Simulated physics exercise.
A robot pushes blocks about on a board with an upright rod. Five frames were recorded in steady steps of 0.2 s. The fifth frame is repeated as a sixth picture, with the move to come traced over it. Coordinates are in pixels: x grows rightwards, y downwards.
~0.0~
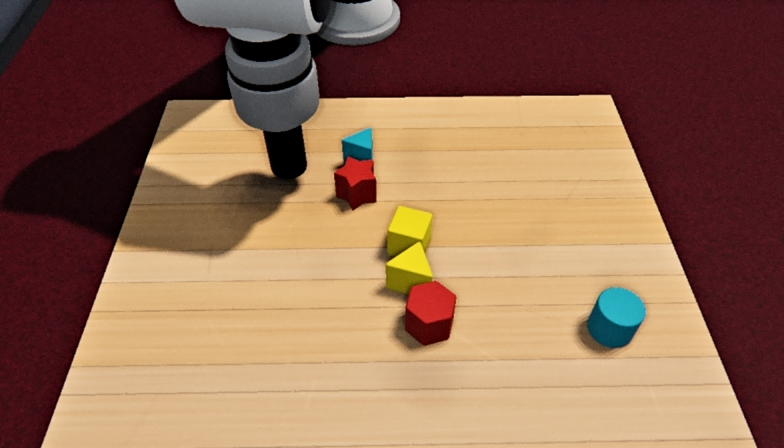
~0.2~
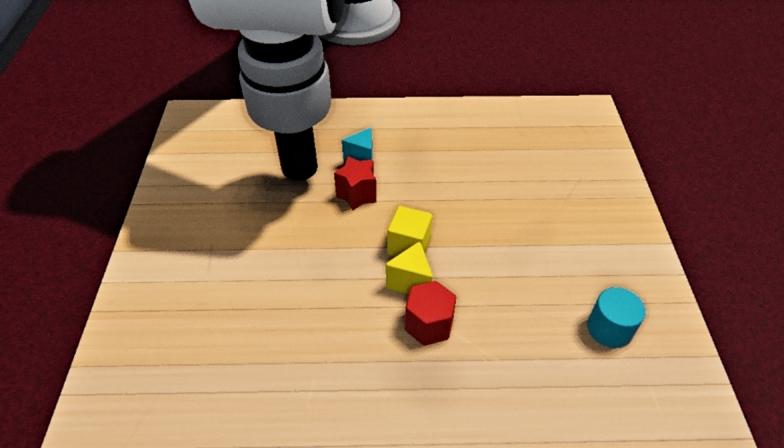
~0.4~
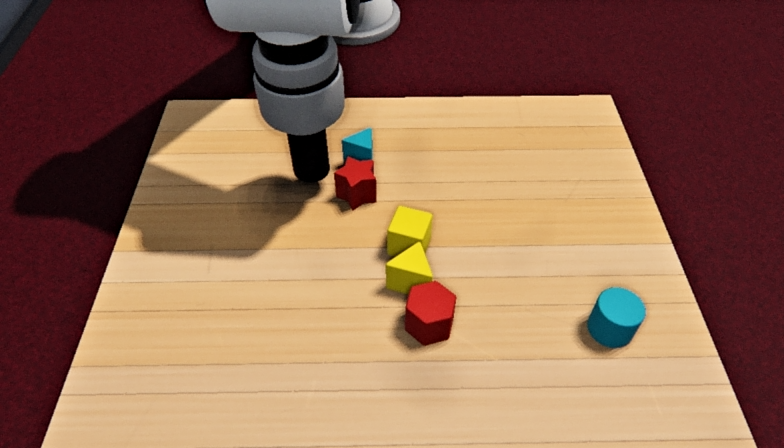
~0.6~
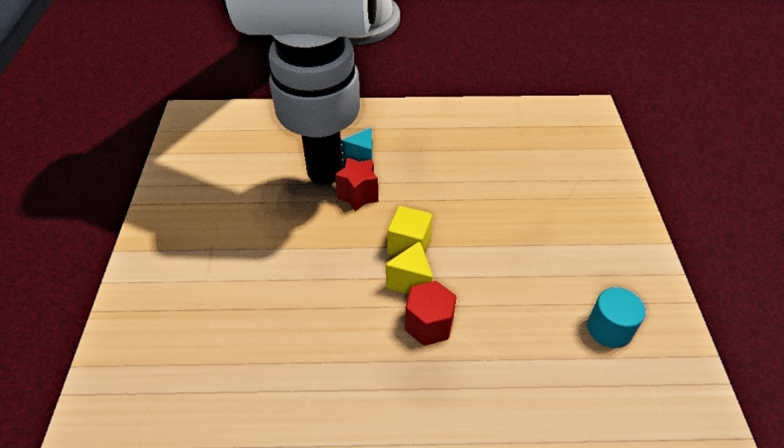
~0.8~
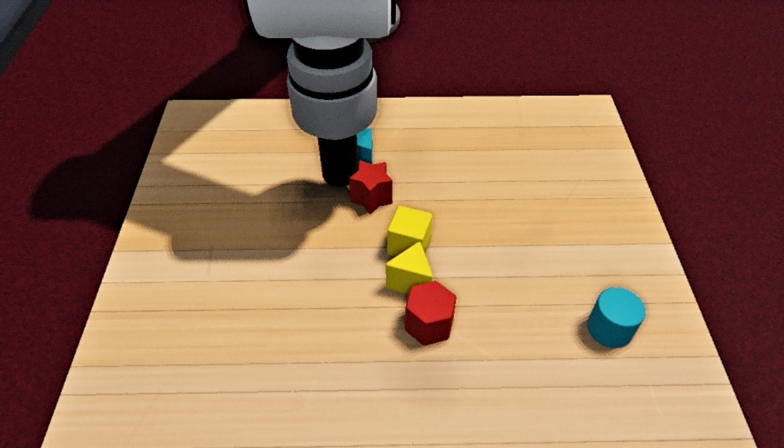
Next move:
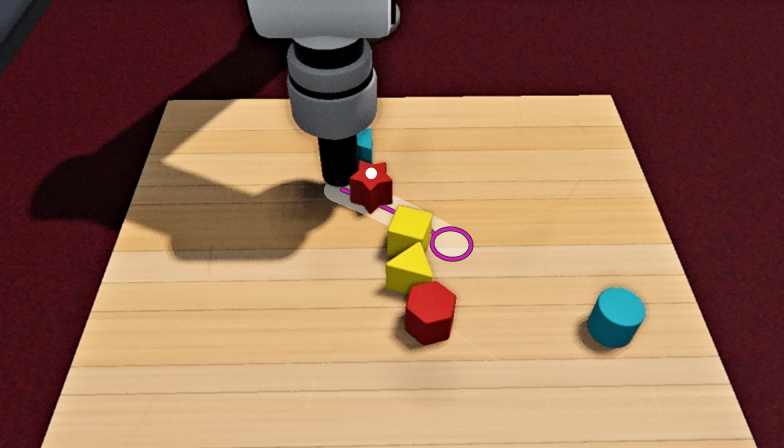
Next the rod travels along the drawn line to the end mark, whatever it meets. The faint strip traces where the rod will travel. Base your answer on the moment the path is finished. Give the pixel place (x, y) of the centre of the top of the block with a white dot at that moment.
I'd say the block with a white dot ends with its top centre at (490, 216).
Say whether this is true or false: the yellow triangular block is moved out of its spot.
The claim holds.
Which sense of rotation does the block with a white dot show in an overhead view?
Viewed from the top, it goes anticlockwise.
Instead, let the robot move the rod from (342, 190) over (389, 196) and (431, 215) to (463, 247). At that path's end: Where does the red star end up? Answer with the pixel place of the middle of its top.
It will end up at (501, 217).
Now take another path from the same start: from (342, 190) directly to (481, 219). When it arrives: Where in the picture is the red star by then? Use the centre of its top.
Its top centre is at about (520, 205).
Drawn move, from (342, 190) by way of (397, 213) to (452, 244); the dot is on the red star.
On the path given first. One third of the way, rod (378, 191); red star (411, 188).
Two thirds of the way, rod (416, 209); red star (452, 203); yellow four-sided block (418, 229); yellow triangular block (414, 264), turned 15° clockwise.
At the end, rod (453, 230); red star (490, 216), turned 30° anticlockwise; yellow four-sided block (435, 246); yellow triangular block (415, 271), turned 60° clockwise; red hexagon (429, 309), turned 10° anticlockwise.
